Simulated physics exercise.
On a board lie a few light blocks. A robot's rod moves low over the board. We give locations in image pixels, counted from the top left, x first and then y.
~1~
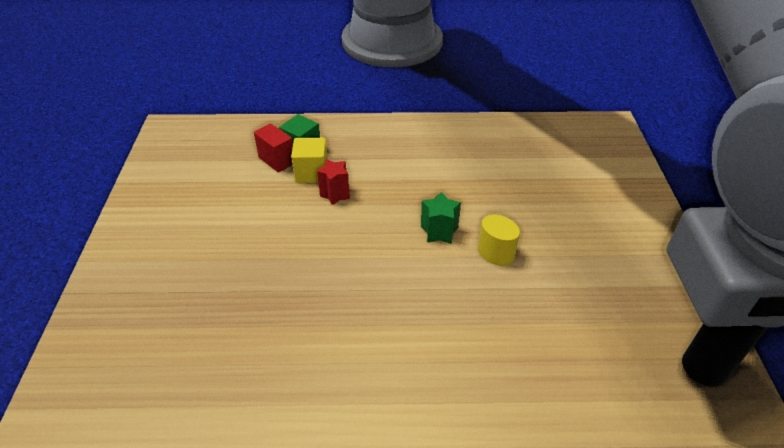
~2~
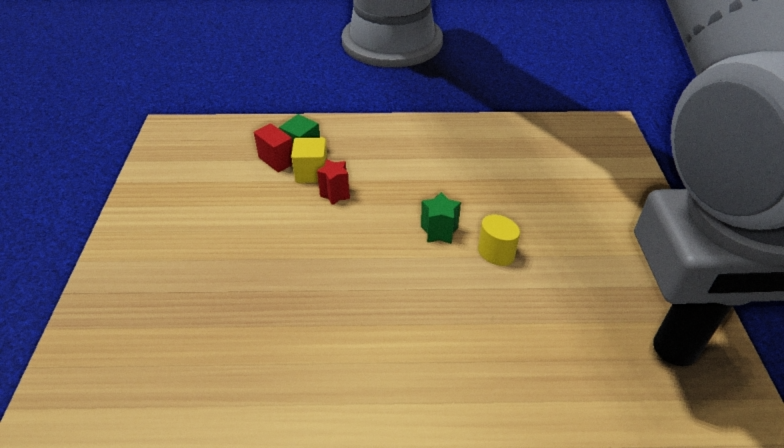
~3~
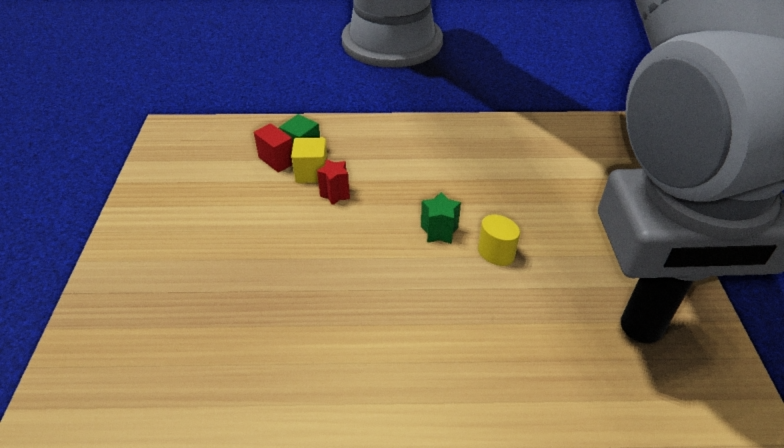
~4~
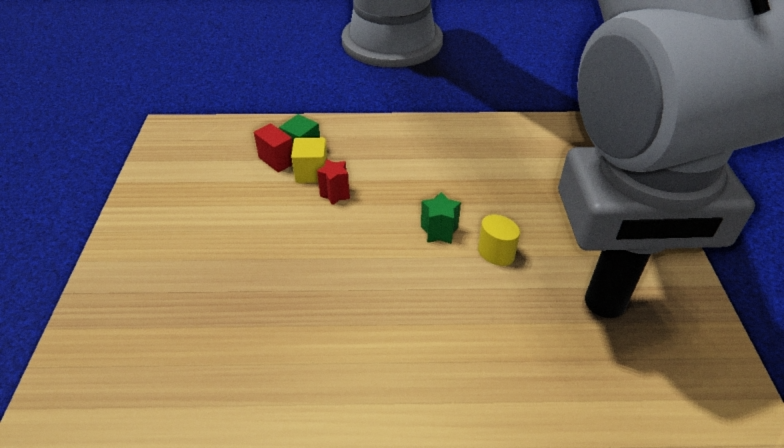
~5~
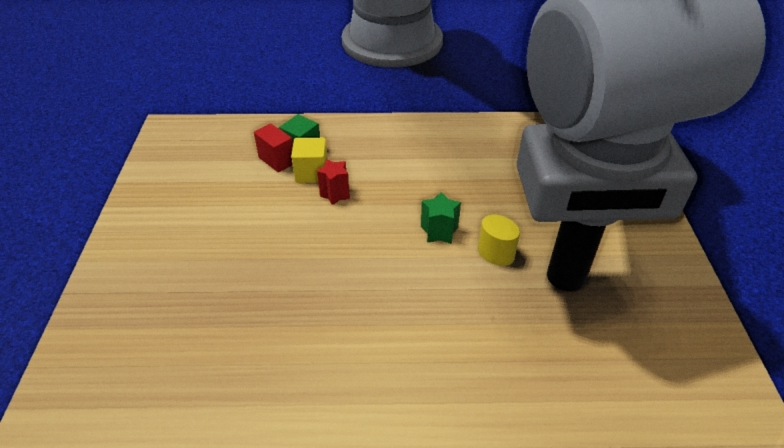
On a wooden board scattered with small red, green and yellow blocks, a gray robot arm moved its black rod from the right edge inward and upward, nearing the yellow oval block without touching anything.
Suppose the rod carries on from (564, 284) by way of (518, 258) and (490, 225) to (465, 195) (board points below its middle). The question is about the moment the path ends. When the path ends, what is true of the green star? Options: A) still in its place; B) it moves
I choose B.
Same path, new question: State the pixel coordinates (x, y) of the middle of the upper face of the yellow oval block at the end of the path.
Its top middle: (457, 203).
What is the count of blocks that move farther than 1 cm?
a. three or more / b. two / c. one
My pick is b.
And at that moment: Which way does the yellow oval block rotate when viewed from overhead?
From above, counter-clockwise.
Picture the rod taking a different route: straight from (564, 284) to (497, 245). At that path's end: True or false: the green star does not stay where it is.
That claim is true.
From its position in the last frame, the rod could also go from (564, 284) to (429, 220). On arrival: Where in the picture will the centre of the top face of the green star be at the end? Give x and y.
Located at (395, 193).
On the path given first. One third of the way, rod at (519, 250); yellow oval block at (486, 219).
Two thirds of the way, rod at (490, 217); green star at (426, 203); yellow oval block at (458, 204), turned 80° anticlockwise.
At the end, rod at (466, 188); green star at (425, 203), turned 15° anticlockwise; yellow oval block at (457, 203), turned 90° anticlockwise.
